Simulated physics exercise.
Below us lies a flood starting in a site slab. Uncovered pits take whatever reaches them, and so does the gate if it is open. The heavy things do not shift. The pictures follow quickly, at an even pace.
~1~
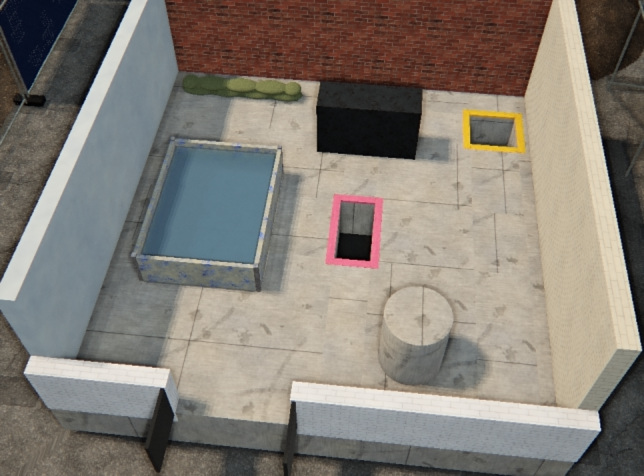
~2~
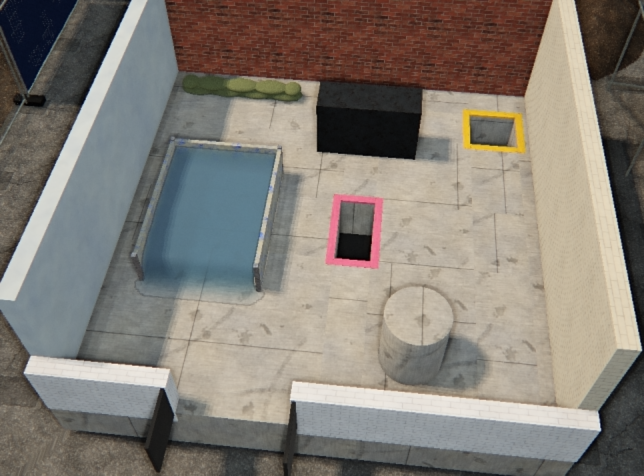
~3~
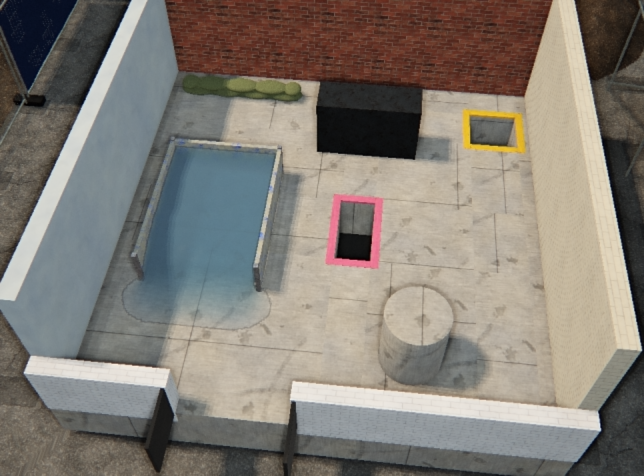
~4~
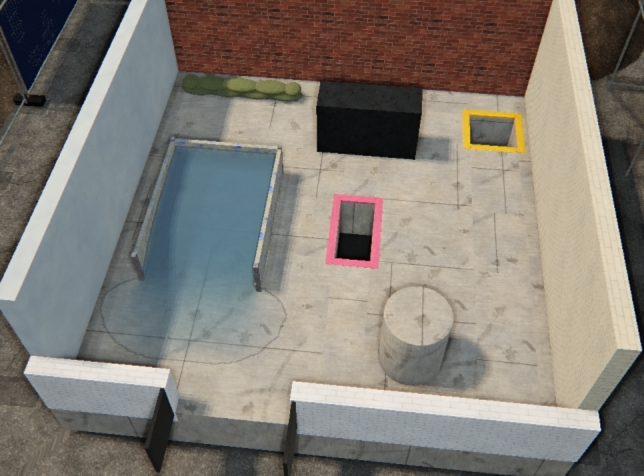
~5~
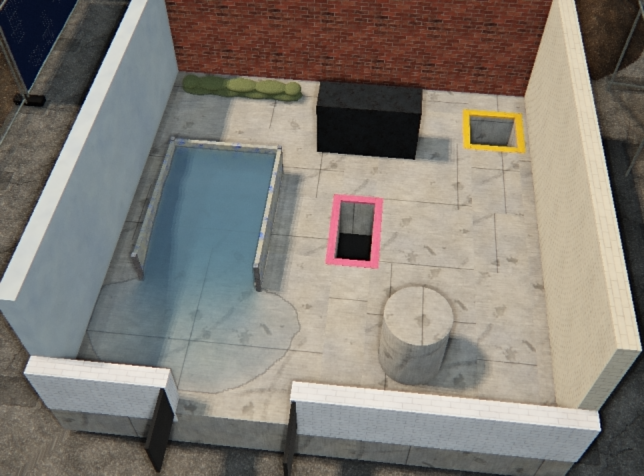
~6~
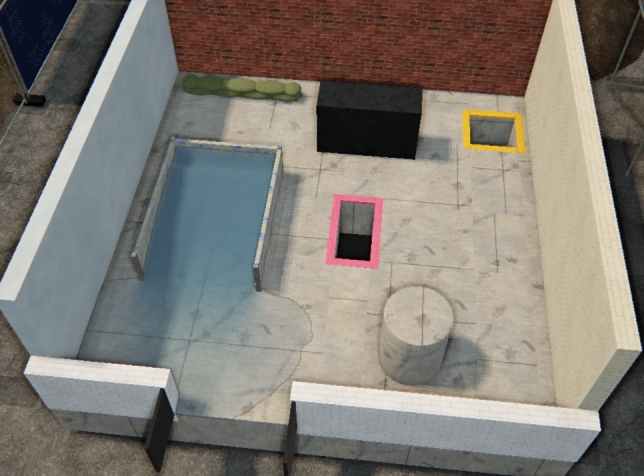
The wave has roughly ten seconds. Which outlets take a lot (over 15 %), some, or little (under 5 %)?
One by one: The gate takes over 15 %; the yellow pit takes under 5 %; the pink pit takes under 5 %.
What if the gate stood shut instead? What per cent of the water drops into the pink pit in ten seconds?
In per cent: Pink 6.
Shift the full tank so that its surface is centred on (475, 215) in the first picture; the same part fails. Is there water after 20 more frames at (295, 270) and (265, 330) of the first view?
As listed: Flooded, awash.
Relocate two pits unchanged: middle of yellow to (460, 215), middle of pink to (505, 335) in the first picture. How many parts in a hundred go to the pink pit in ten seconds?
Per cent: Pink 8.
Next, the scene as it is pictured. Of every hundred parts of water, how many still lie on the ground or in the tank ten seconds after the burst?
Close to 54 %.
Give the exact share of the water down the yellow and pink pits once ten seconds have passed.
Near 2 and 2 in a hundred.
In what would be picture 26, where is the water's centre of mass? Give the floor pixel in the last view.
At about (202, 297).
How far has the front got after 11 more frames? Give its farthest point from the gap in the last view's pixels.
Around (427, 420).
A moment on, water covers 15 % of the floor; the gate 5 %, the yellow pit 0 %, the pink pit 0 %.
Next, water covers 20 % of the floor; the gate 14 %, the yellow pit 0 %, the pink pit 0 %.
Then, water covers 25 % of the floor; the gate 28 %, the yellow pit 0 %, the pink pit 0 %.
Later, water covers 45 % of the floor; the gate 38 %, the yellow pit 0 %, the pink pit 0 %.
In the end, water covers 80 % of the floor; the gate 44 %, the yellow pit 1 %, the pink pit 1 %.
